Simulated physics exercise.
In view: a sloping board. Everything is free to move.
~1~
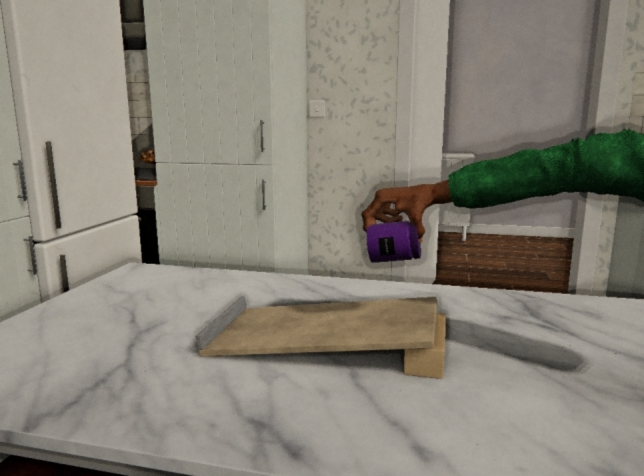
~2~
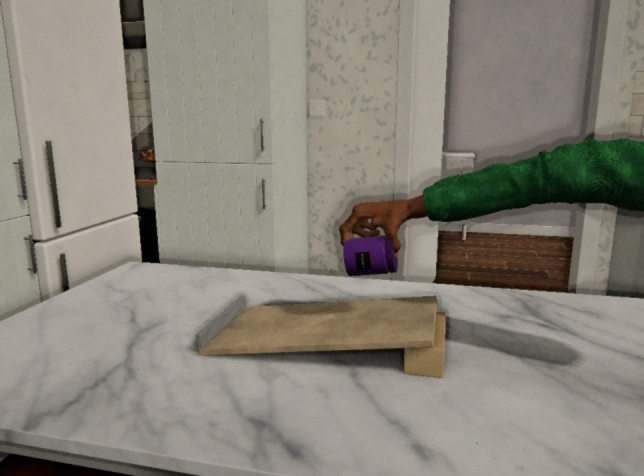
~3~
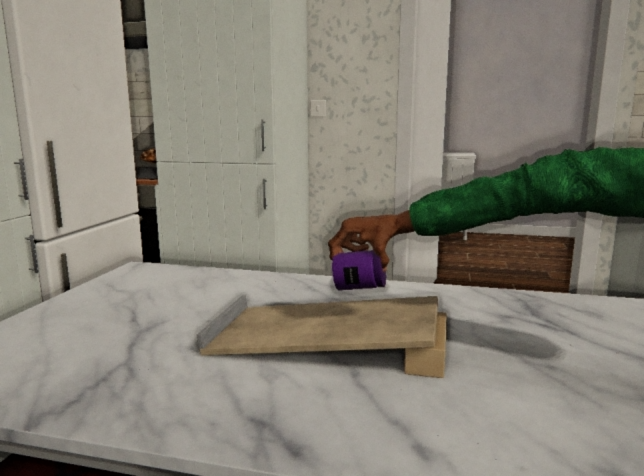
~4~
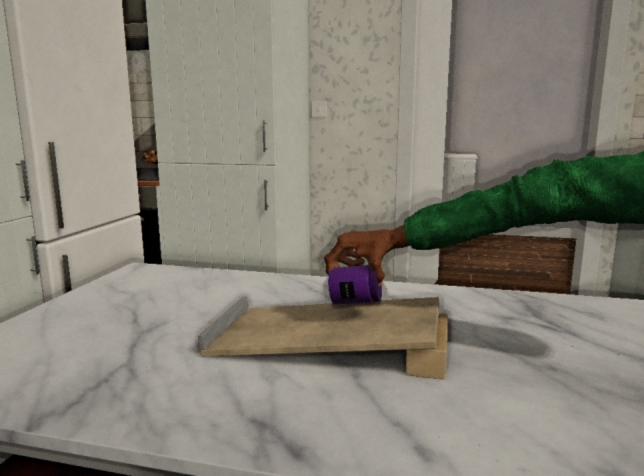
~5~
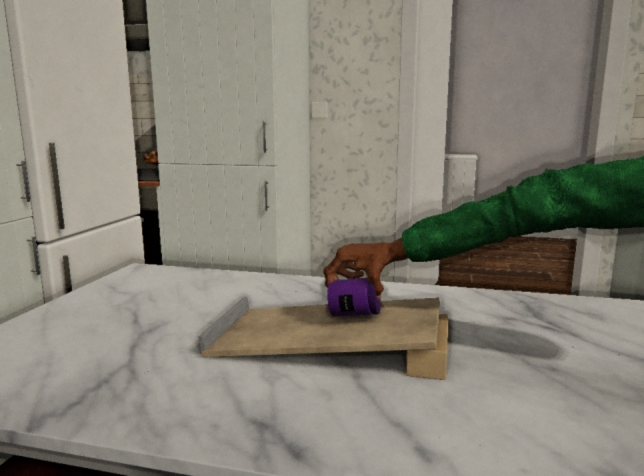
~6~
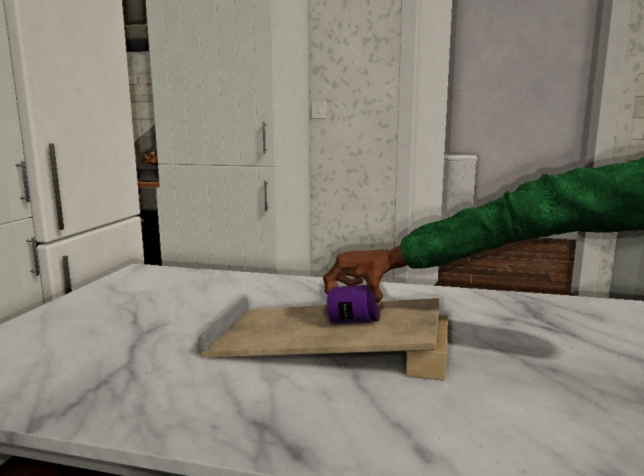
Green-sleeved arm lowering a purple jar on its side, moving slightly left and setting it on a sloping board, still gripping it.
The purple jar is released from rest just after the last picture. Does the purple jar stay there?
It stays where it is put.
Then, 0.20 s later than the last frame, all is still.
Then, 0.50 s later than the last frame, purple jar resting near (354, 304).
When it is over, it is as before. End places, in pixels of the last picture, purple jar near (354, 304). The purple jar keeps its place.
